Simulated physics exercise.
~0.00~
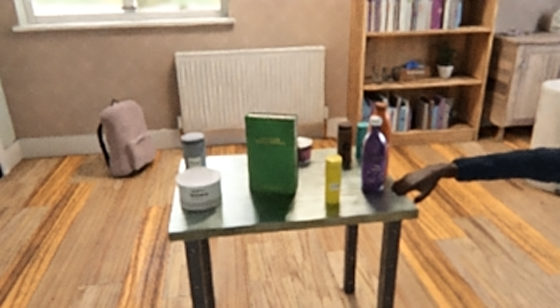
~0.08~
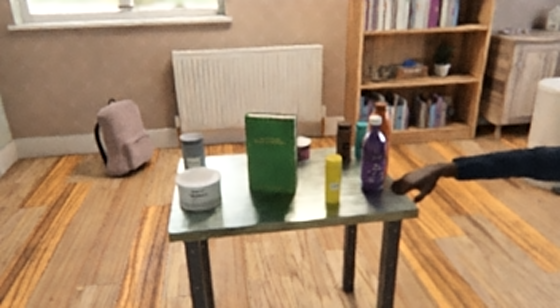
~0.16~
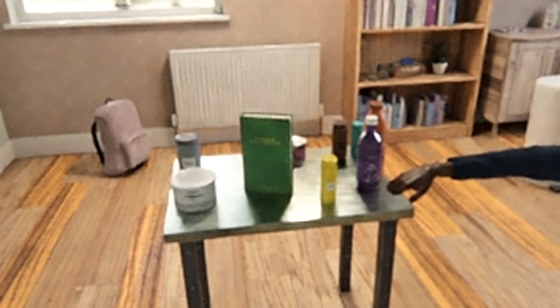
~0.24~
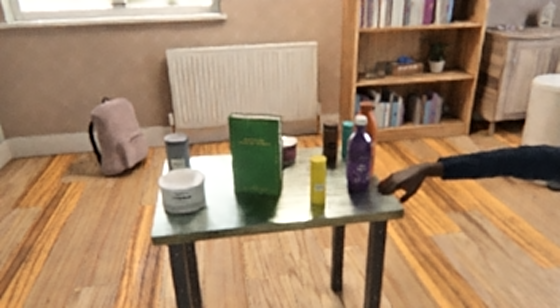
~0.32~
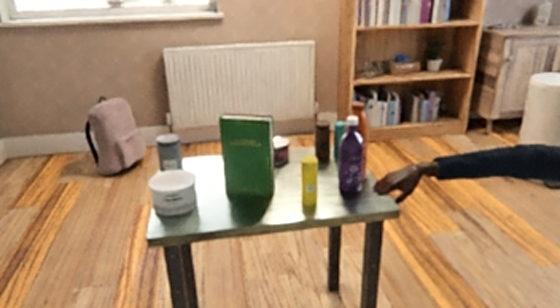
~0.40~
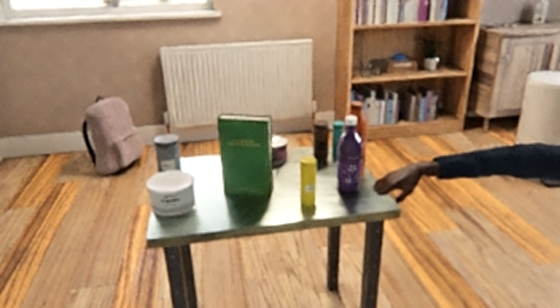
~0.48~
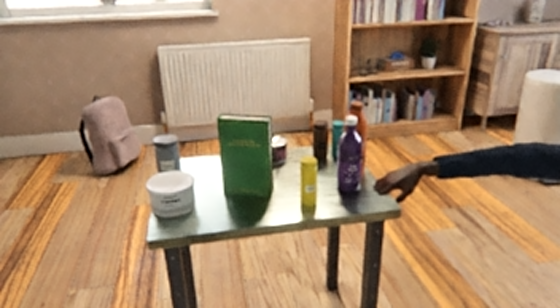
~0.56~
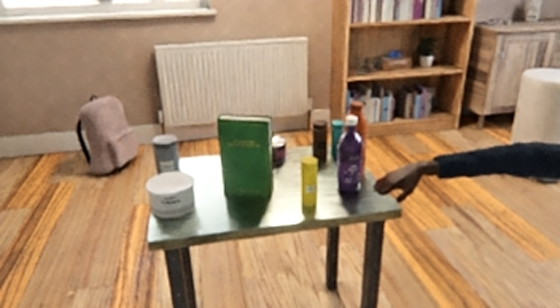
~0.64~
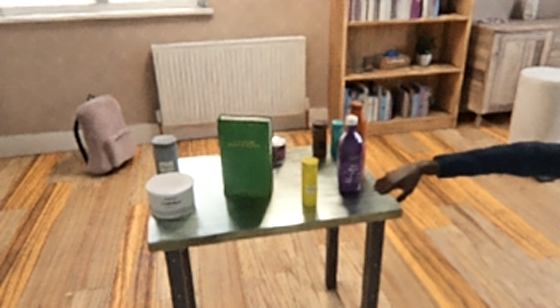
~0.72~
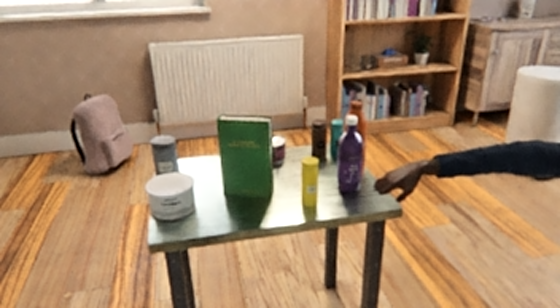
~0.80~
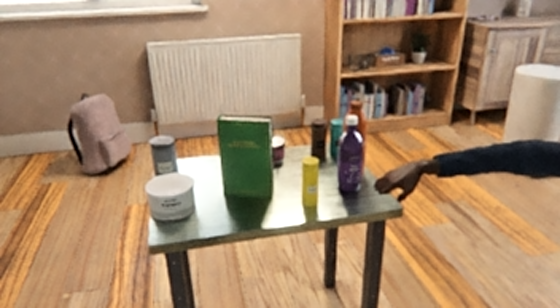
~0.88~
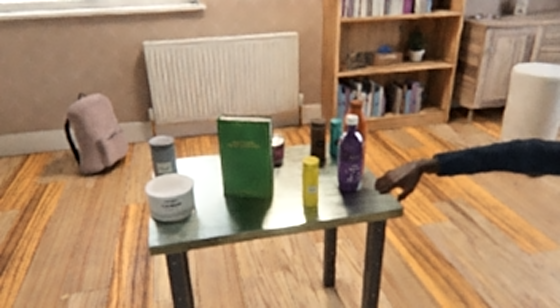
In a room with a wooden floor, a hand at the right edge of a small table crowded with bottles, tubs and a standing green book shoved it a little to the left, then stopped, and everything stayed in place on top.
